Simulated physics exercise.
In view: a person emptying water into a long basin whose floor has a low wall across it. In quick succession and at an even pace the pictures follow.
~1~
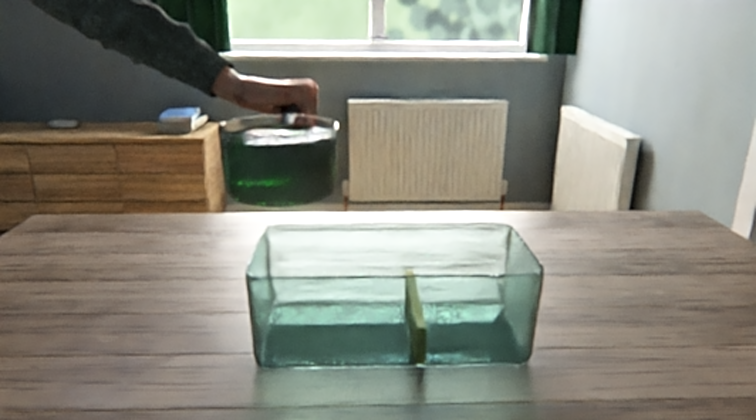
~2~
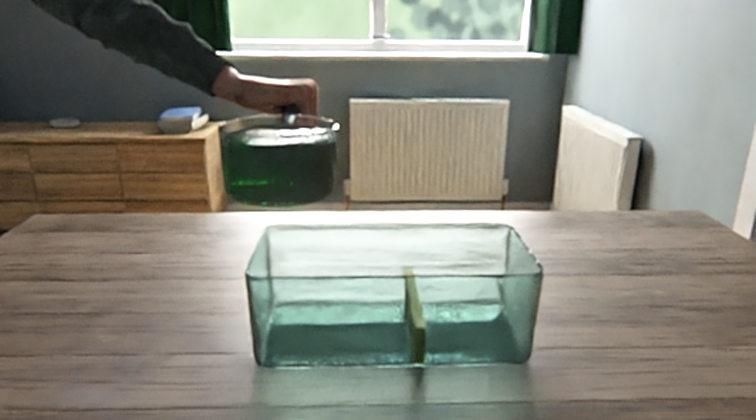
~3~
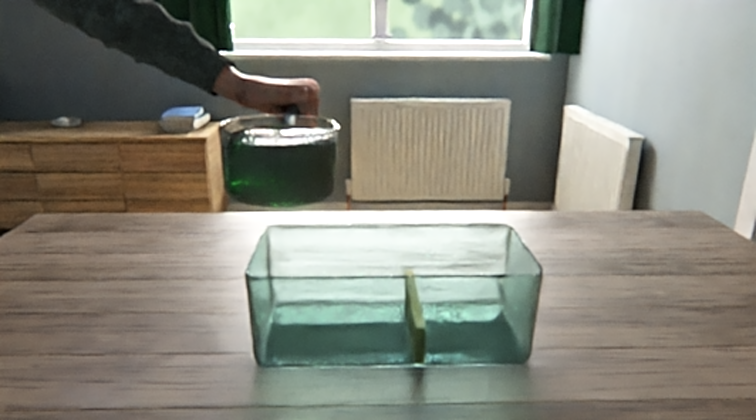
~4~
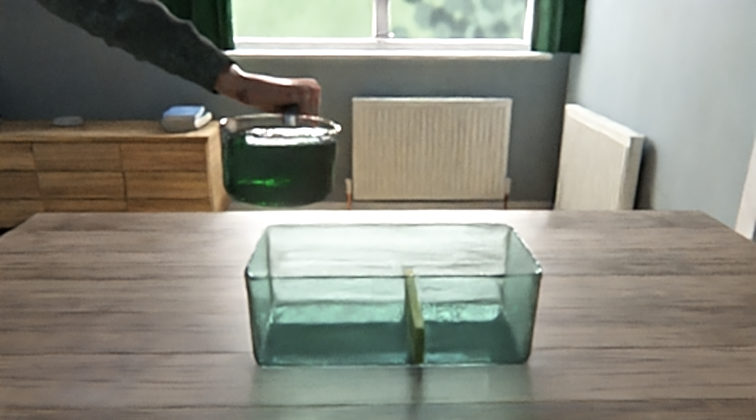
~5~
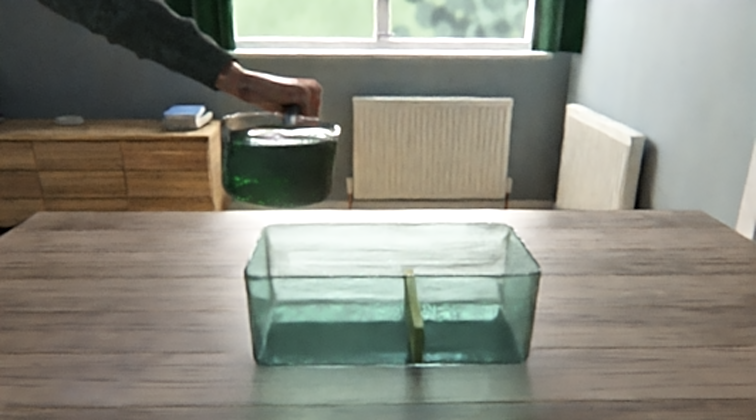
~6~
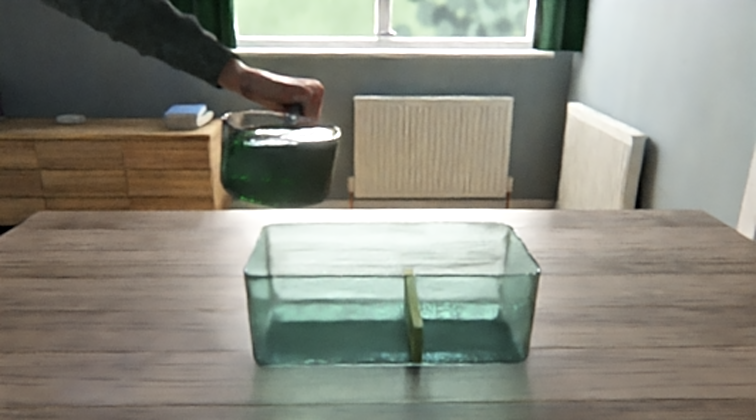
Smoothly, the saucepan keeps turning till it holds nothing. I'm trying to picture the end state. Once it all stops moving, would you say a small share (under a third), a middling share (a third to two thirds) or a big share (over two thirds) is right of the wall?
A small share, under a third.
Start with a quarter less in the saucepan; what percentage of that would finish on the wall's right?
Close to 0 per cent, more or less.
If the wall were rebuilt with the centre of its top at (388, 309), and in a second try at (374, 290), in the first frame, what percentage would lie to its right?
First some 60, then 75 per cent.
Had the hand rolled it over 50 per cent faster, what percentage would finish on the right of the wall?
I'd put it at some 10 percent.
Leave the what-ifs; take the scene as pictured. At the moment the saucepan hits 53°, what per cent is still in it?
Near 70 in a hundred still remains.
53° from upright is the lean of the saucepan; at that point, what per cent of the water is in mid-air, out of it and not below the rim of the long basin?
I'd put it at roughly 20 percent of it.
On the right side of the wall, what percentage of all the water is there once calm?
About 15 per cent.
A moment on, the saucepan is tipped part way and 71 per cent is still to pour, 10 is left of the wall and 0 right of it.
Next, the saucepan is tipped on its side and 21 per cent is still to pour, 55 is left of the wall and 14 right of it.
Then the saucepan is tipped on its side and 3 per cent is still to pour, 80 is left of the wall and 14 right of it.
Later the saucepan is tipped on its side and 0 per cent is still to pour, 84 is left of the wall and 14 right of it.
In the end 85 per cent lies left of the wall, 14 right of it and 1 outside.
